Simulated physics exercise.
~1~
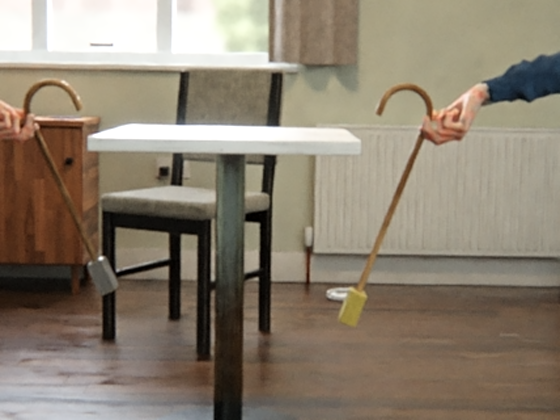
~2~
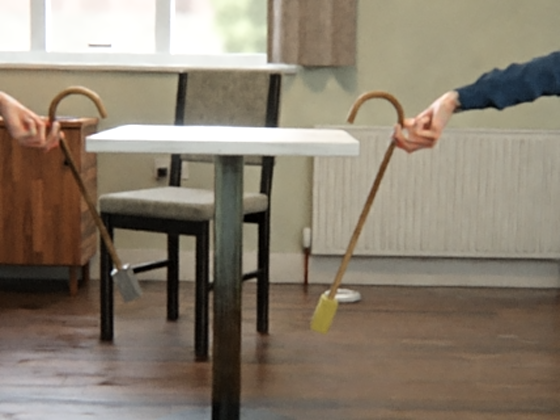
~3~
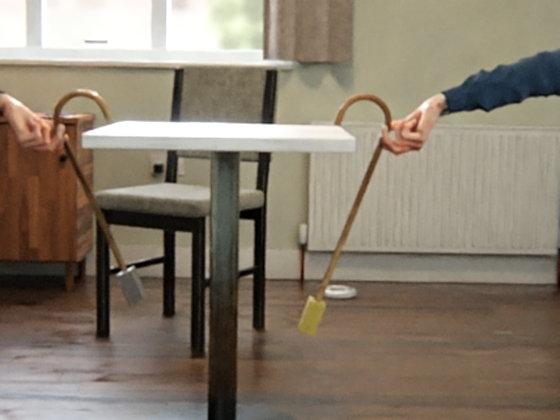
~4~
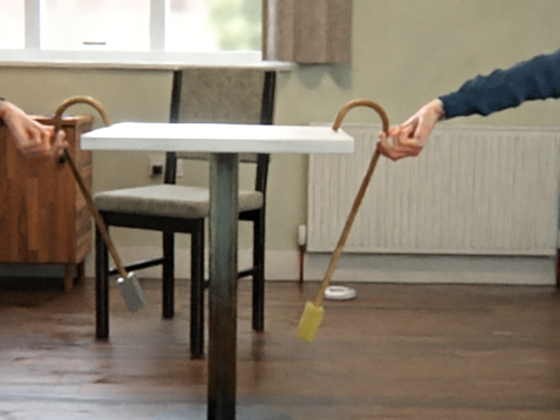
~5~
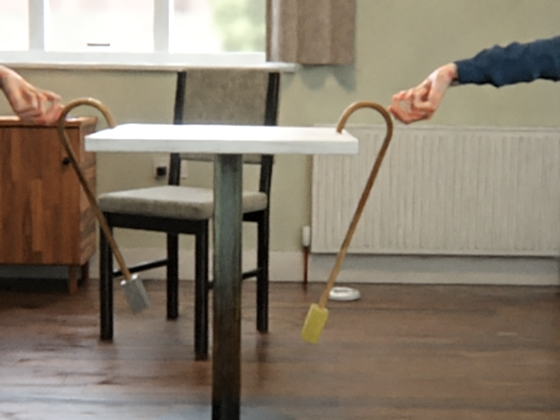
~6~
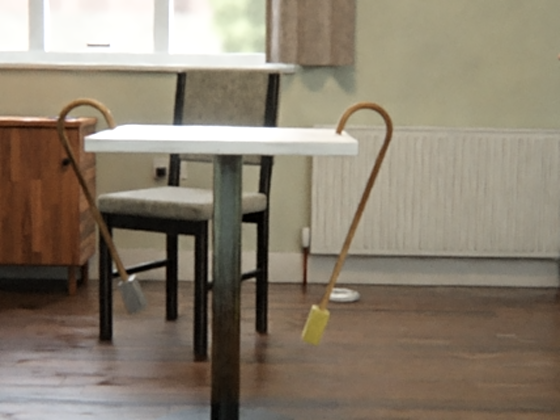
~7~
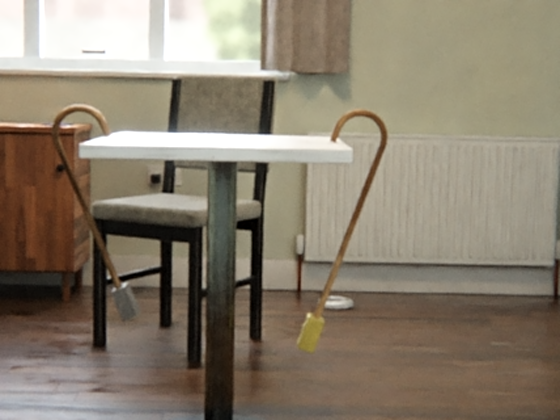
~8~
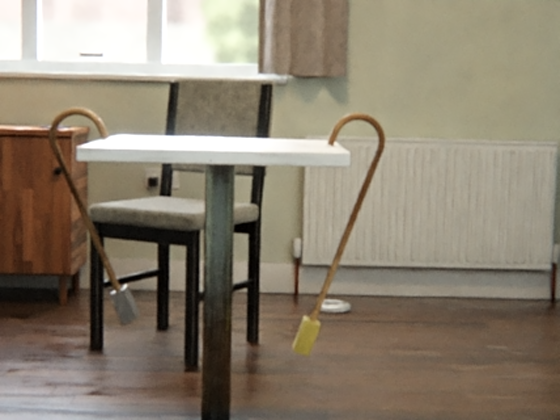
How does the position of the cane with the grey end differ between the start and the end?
At the start it was held in a hand out to the left of the table. At the end it was a little further right and lower, hanging by its hook from the table's left edge with no hand on it.
